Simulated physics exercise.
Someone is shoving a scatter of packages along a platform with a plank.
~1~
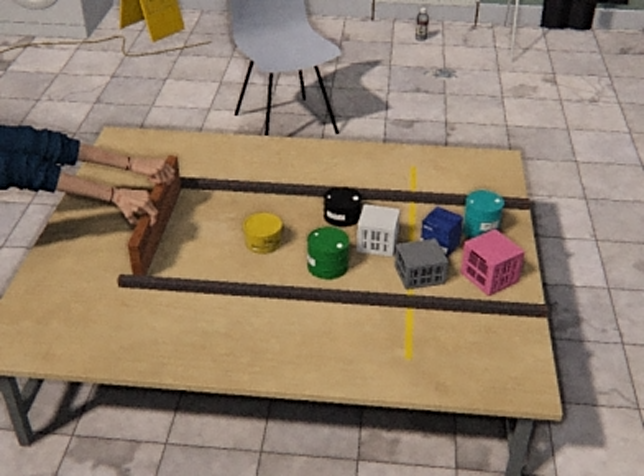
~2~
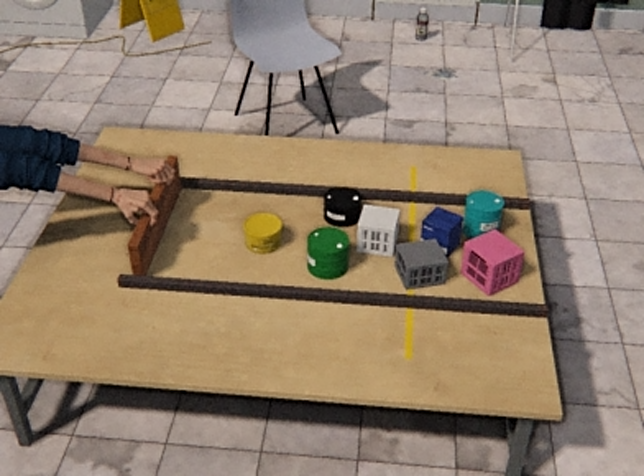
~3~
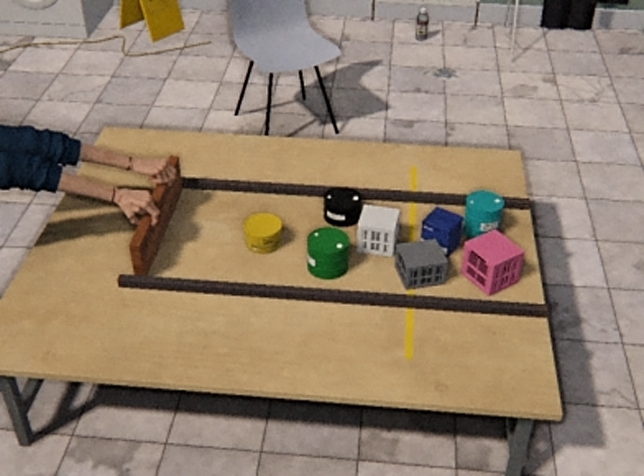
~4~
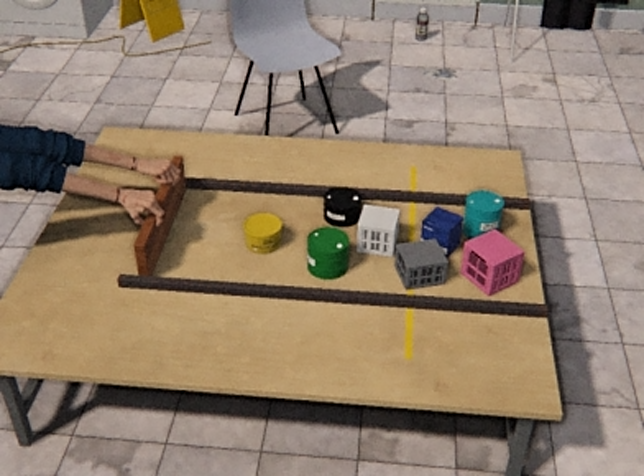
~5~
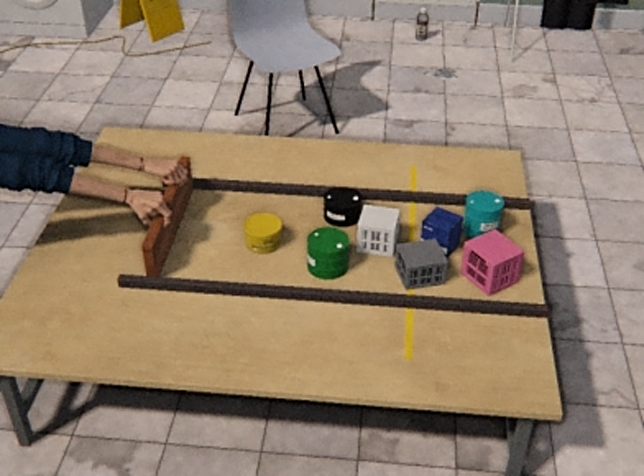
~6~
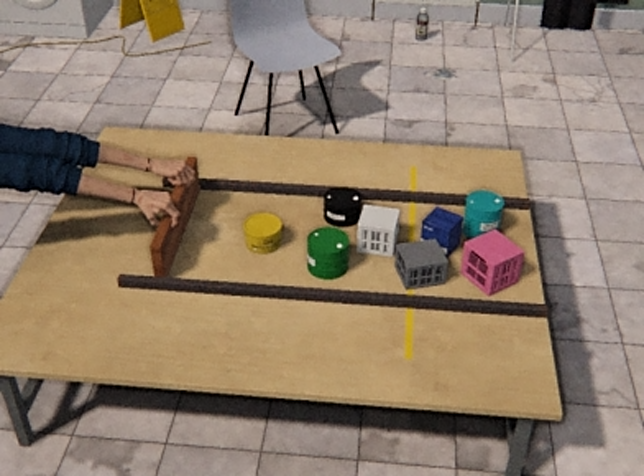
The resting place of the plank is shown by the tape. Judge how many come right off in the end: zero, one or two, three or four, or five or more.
I expect none of them to drop off the edge.
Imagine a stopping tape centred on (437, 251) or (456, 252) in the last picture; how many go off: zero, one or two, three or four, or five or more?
In turn: 1 or 2; 1 or 2.
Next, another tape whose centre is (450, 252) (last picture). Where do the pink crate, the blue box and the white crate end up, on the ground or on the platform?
Result - pink crate: Drops; blue box: Drops; white crate: Remains in place.
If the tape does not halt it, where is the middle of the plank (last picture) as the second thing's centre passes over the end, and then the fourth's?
First around (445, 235), then around (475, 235).
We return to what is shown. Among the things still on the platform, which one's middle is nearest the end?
It's the pink crate that is foremost.
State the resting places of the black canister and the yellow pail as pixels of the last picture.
Black canister at about (432, 212), yellow pail at about (431, 243).
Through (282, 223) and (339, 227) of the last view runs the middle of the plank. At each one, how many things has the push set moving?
By the first moment it's 1, by the second it's 4.
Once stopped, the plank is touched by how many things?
Count: 3.
A little later, none off yet; pink crate at rest near (492, 263); turquoise canister at rest near (483, 216); blue box at rest near (441, 233).
When it is over, the number that fall off is zero.
